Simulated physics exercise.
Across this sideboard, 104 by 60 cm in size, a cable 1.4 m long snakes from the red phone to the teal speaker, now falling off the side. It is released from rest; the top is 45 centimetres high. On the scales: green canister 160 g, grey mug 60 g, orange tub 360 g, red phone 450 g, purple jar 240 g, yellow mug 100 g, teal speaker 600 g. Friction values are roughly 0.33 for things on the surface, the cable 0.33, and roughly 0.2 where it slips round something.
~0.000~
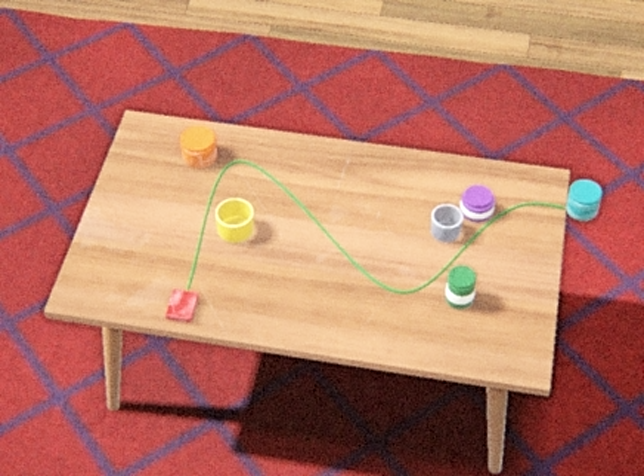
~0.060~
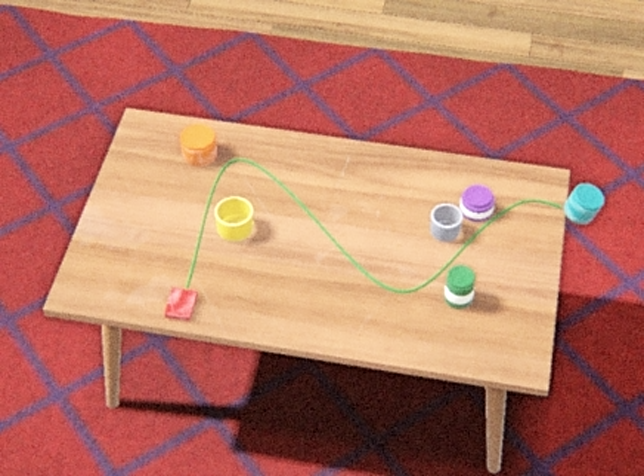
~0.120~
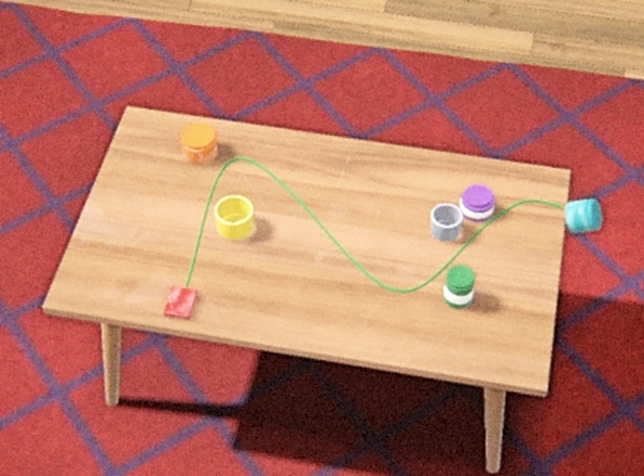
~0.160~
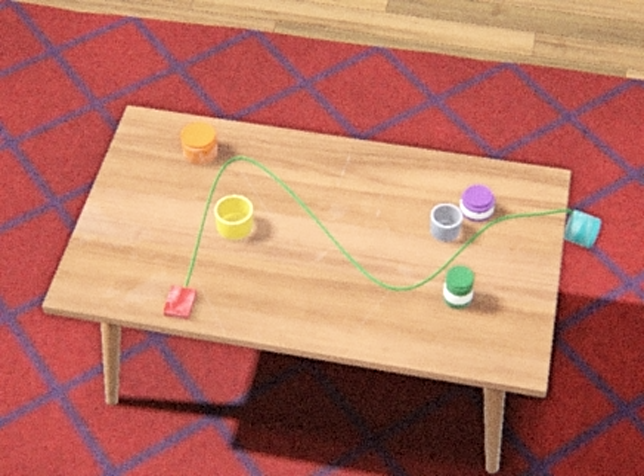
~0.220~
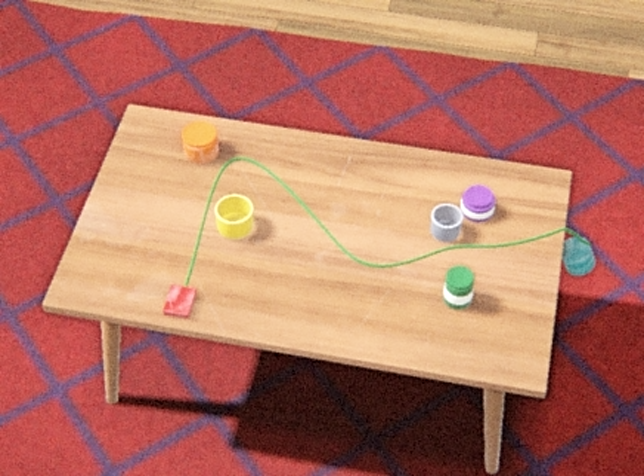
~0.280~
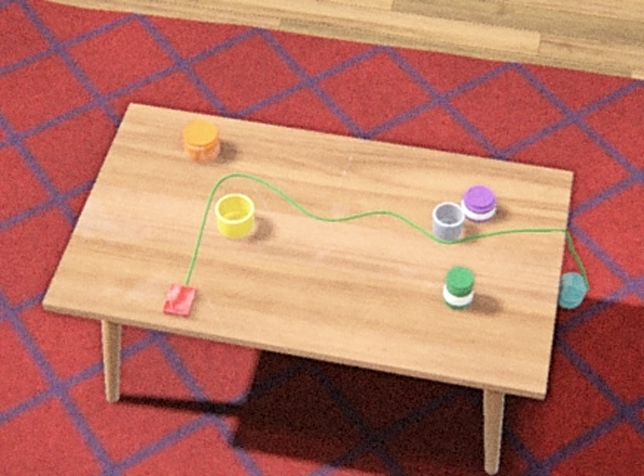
On a wooden table over a red patterned rug, a teal container dropping past the right edge, pulling a green cord straighter.
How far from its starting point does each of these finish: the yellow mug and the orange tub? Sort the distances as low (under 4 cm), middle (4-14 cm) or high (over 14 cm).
Distances: Yellow mug middle; orange tub low.
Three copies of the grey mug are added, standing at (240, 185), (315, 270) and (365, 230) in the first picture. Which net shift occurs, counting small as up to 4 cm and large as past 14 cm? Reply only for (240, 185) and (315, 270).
First one: A big shift; second one: A slight shift.
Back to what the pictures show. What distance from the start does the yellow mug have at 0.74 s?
Yellow mug: 8 cm.
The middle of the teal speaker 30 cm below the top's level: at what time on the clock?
Answer: 0.30 s on the clock.
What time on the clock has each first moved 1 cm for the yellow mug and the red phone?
Yellow mug 0.36 s, red phone not at all.
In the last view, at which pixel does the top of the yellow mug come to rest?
Around (253, 233).
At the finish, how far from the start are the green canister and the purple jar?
Final offset from start: Green canister = 0 cm, purple jar = 0 cm.
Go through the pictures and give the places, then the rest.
The first picture shows shows, yellow mug (234, 212); orange tub (198, 138); cable runs through (509, 210) (425, 286) (329, 236) (253, 165) (200, 240).
The second picture shows shows, teal speaker (586, 195); cable runs through (508, 209) (329, 235) (200, 238).
The third picture shows shows, teal speaker (583, 216); cable runs through (508, 209) (328, 234) (200, 237).
The fourth picture shows shows, teal speaker (582, 229); cable runs through (518, 216) (328, 234) (199, 237).
The fifth picture shows shows, teal speaker (578, 256); cable runs through (565, 229) (330, 235) (200, 236).
The sixth picture shows shows, yellow mug (235, 208); orange tub (201, 132); cable runs through (490, 235) (377, 212) (271, 187) (200, 235).
By 0.5 s, the cable's tail end at (185, 288); yellow mug 8 cm off its start, grey mug 3 cm off its start, teal speaker over the edge.
By 0.7 s, the cable's tail end at (185, 288); yellow mug 8 cm off its start, grey mug 3 cm off its start, teal speaker over the edge.
By 1.0 s, the cable's tail end at (185, 288); yellow mug 8 cm off its start at (253, 233), grey mug 3 cm off its start at (454, 206), teal speaker over the edge.
By 1.2 s, the cable's tail end at (185, 288); yellow mug 8 cm off its start, grey mug 3 cm off its start, teal speaker over the edge.
By 2.4 s, the cable's tail end at (185, 288); yellow mug 8 cm off its start at (253, 233), orange tub 0 cm off its start at (201, 132), grey mug 3 cm off its start at (454, 206), teal speaker over the edge.
